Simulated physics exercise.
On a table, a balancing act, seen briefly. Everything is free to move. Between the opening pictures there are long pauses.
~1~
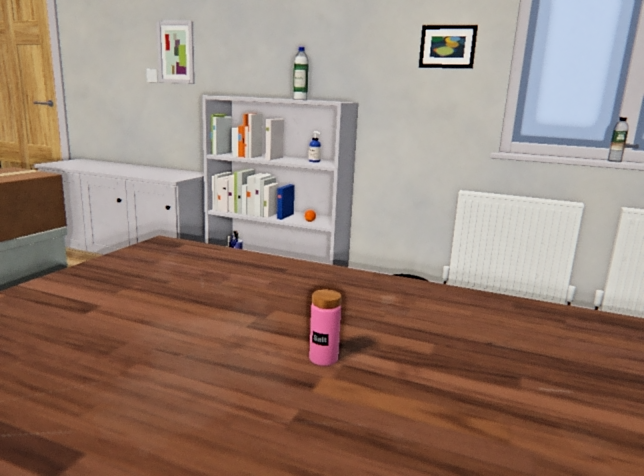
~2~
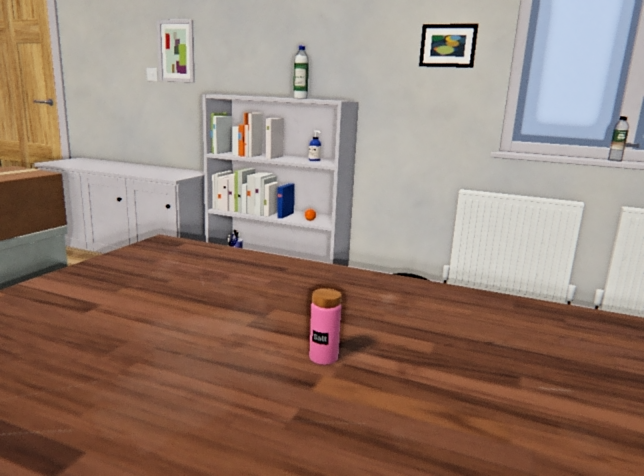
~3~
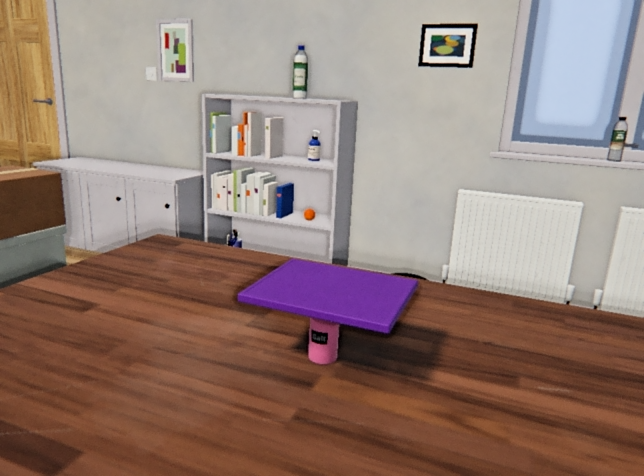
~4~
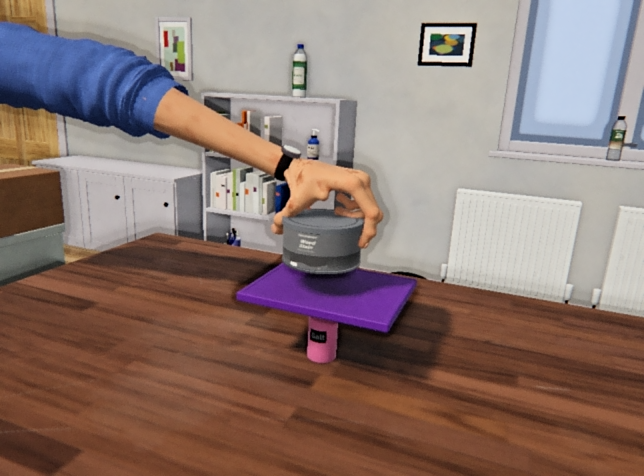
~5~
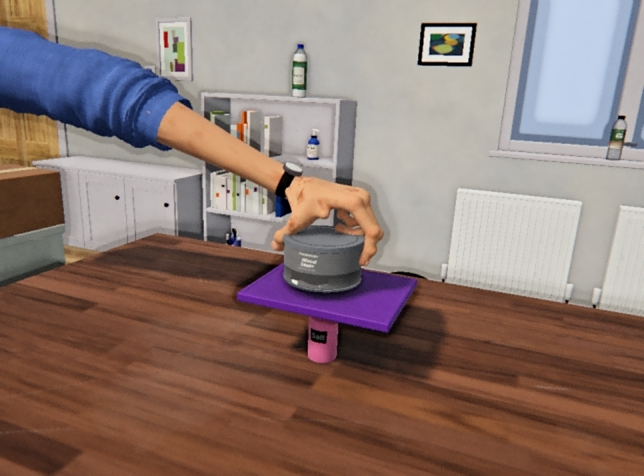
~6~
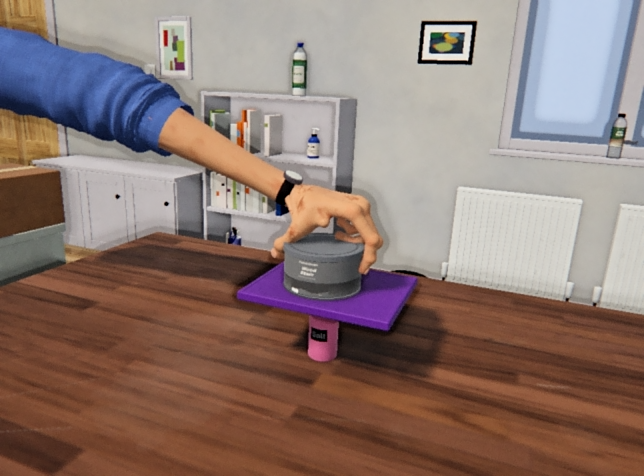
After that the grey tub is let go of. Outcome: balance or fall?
Balance.
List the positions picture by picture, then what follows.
In the first picture, the last thing is not in view yet; pink shaker (325, 327).
In the second picture, the last thing is not in view yet; pink shaker (325, 326).
In the third picture, the last thing is not in view yet; pink shaker (324, 326).
The fourth picture shows coming down; grey tub (322, 240); pink shaker (323, 325).
The fifth picture shows coming down; grey tub (323, 257); pink shaker (324, 325).
The sixth picture shows in place under the hand; grey tub (323, 265); pink shaker (324, 323).
Then, 0.20 s on from there, no change.
Then, 0.50 s on from there, grey tub resting near (323, 266).
In the end, all 3 unmoved. At the end, from the last picture's camera, grey tub near (323, 266). The stack keeps its balance.
